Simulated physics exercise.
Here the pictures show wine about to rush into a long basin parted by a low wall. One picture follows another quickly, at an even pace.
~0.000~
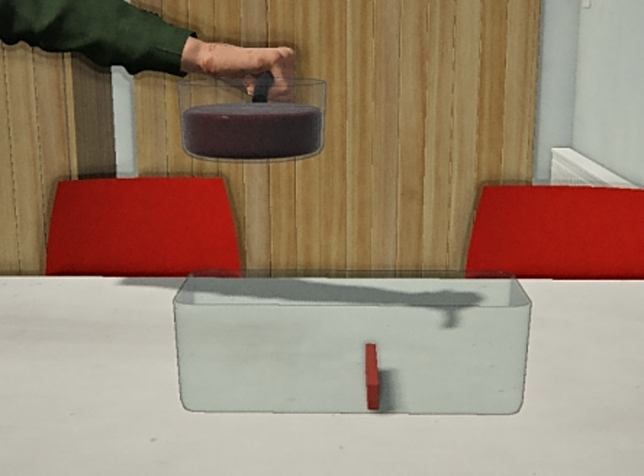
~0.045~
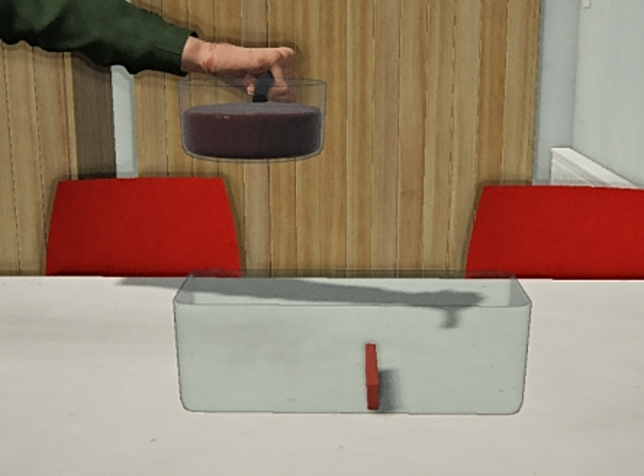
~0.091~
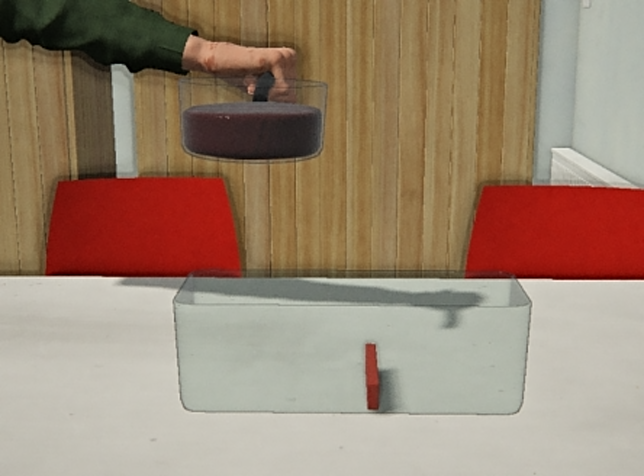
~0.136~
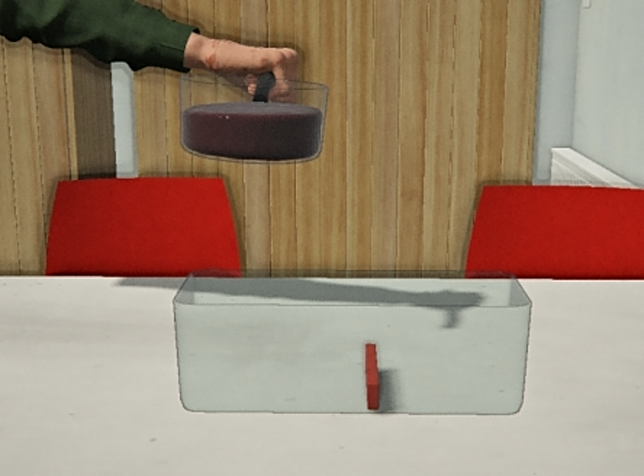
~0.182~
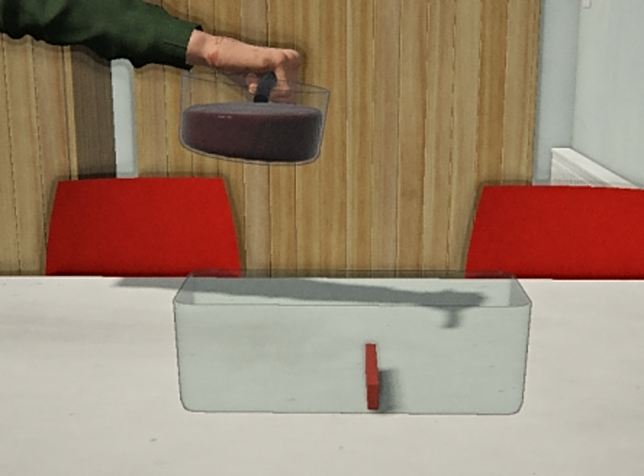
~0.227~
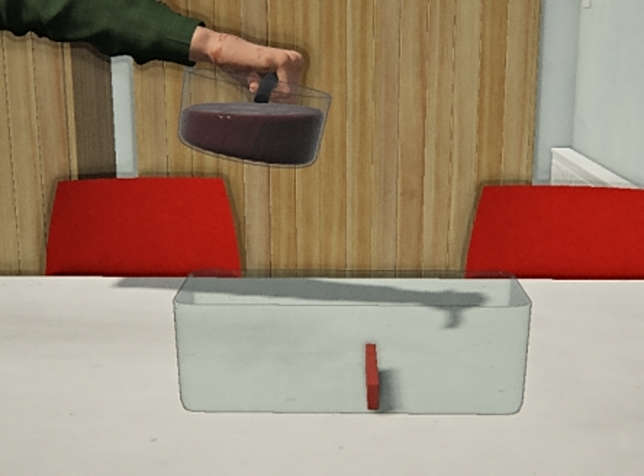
A hand held a clear round container of dark wine above a long see-through basin with a low red wall inside, keeping it level at first, then tilting it slightly to the right.
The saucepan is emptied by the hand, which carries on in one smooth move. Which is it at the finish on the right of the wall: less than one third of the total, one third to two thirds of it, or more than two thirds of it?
At the finish the right of the wall has one third to two thirds of the total.
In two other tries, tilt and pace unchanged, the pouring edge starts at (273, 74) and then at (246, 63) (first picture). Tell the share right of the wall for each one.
Roughly 15 percent on the first try and 15 percent on the second.
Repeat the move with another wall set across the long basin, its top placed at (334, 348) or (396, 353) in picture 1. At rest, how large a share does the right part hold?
Note: Roughly 90 % in case one, 35 % in case two.
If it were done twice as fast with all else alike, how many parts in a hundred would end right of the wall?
Roughly 45 percent.
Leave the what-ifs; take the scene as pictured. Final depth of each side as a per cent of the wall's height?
Close to 40 for the left and 70 for the right.
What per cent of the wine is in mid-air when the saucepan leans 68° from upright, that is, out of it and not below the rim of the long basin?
Close to 35 per cent.
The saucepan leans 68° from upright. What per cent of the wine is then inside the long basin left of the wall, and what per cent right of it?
Roughly 0 per cent on the left, roughly 0 per cent on the right.
A moment on, the saucepan is tipped part way and 61 per cent is still to pour, 2 is left of the wall and 2 right of it.
Next, the saucepan is tipped right over and 10 per cent is still to pour, 19 is left of the wall and 55 right of it.
Then the saucepan is tipped right over and 0 per cent is still to pour, 41 is left of the wall and 57 right of it.
Later the saucepan is tipped right over and 0 per cent is still to pour, 45 is left of the wall and 54 right of it.
Finally, 45 per cent lies left of the wall, 54 right of it and 1 outside.
